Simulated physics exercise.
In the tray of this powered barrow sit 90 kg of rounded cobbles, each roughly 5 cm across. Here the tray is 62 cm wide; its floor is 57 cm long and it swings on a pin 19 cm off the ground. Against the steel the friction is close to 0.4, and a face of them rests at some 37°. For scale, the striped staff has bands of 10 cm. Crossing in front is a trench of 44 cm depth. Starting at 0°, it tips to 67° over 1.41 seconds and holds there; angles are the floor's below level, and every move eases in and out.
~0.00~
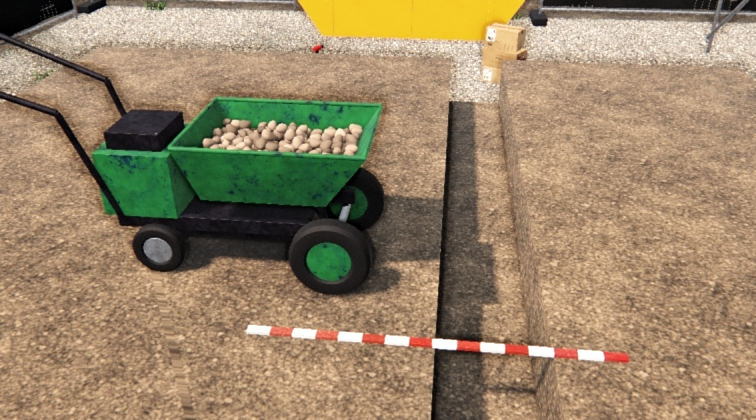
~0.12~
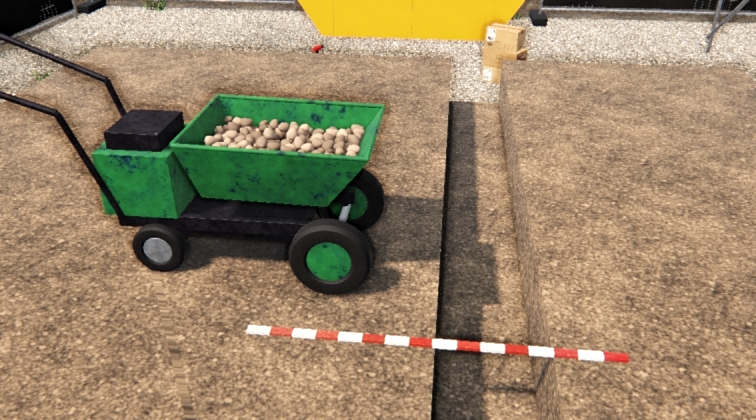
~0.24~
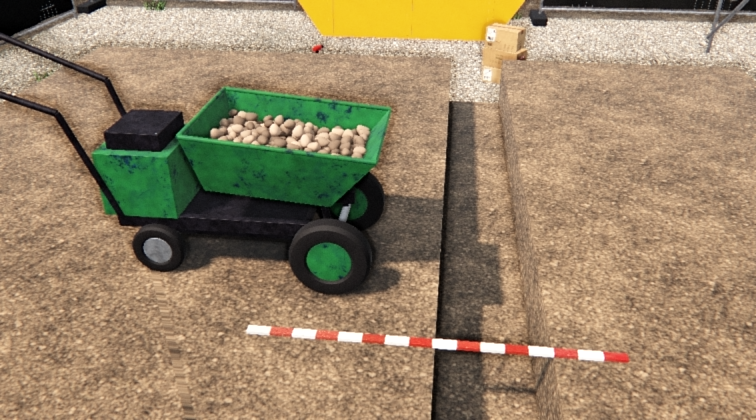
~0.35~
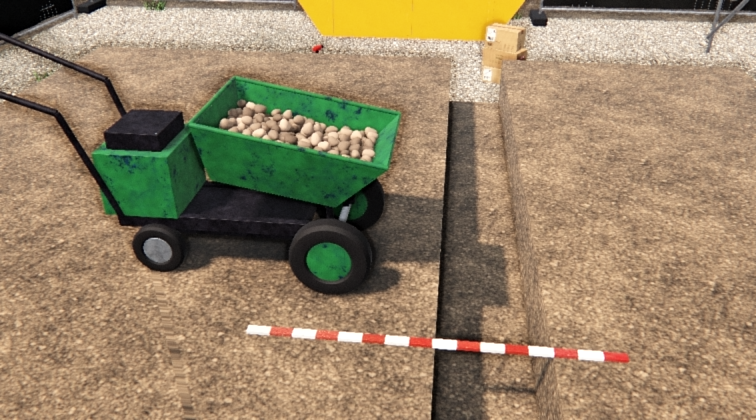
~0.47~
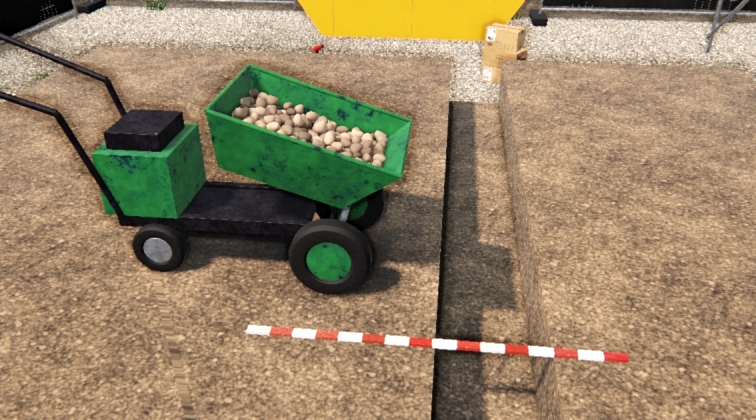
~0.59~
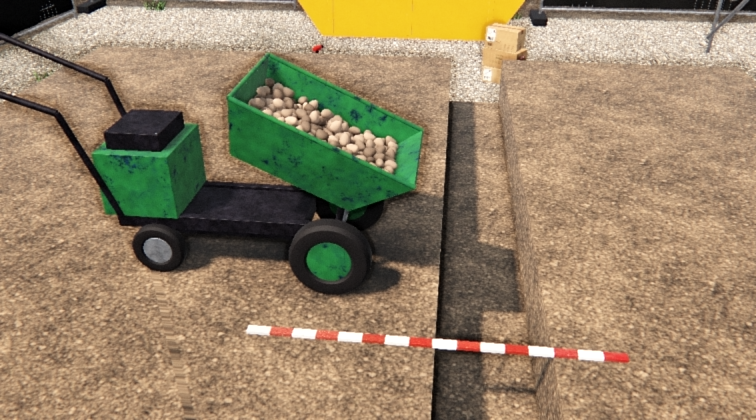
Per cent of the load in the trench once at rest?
About 100 %.
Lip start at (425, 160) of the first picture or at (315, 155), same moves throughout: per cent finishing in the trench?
Near 65 and near 75 percent.
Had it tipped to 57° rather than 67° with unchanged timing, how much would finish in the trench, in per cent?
Expect roughly 45 per cent.
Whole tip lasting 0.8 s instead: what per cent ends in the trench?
Probably about 95 in a hundred.
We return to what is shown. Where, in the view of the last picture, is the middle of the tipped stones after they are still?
Their centre sits close to (488, 328).
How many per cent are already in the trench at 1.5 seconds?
At that moment: Approx. 20 %.
After 1.1 s the floor is at 57°; 100 % in the tray; the foremost stones are at (433, 212).
After 1.5 s the floor is at 67°; 78 % in the tray, 22 % in the trench; the foremost stones are at (516, 305).
After 1.9 s the floor is at 67°; 44 % in the tray, 56 % in the trench; the foremost stones are at (532, 332).
After 3.8 s the floor is at 67°; 0 % in the tray, 100 % in the trench; the foremost stones are at (534, 313).
